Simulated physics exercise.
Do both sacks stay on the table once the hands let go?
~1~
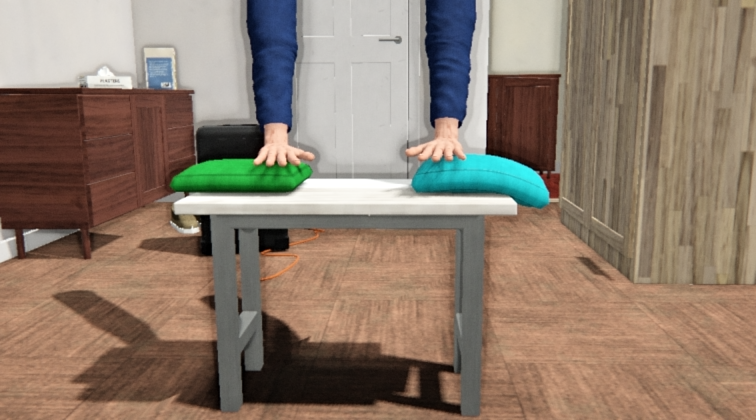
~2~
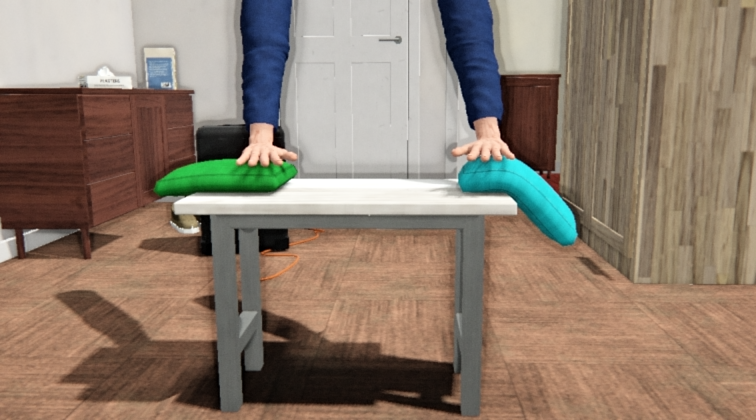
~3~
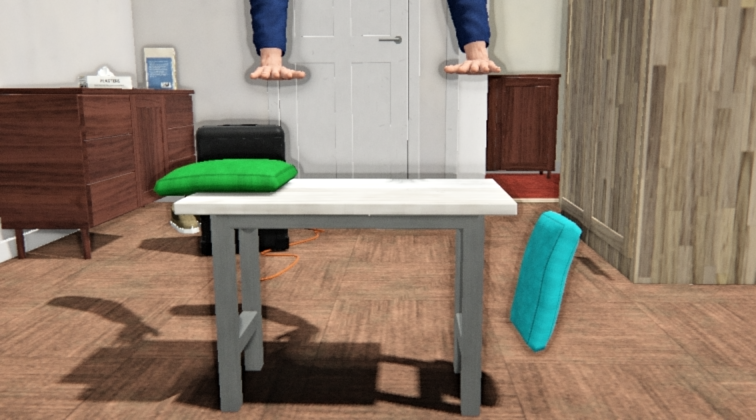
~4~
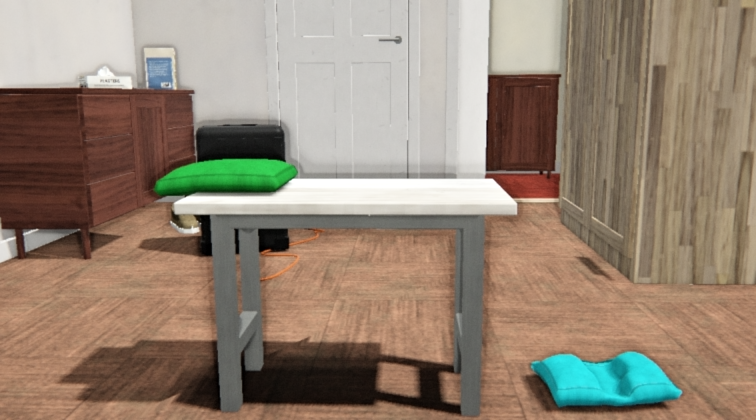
No, only the green sack stays on the table. The turquoise sack tips over the right end and falls to the floor.
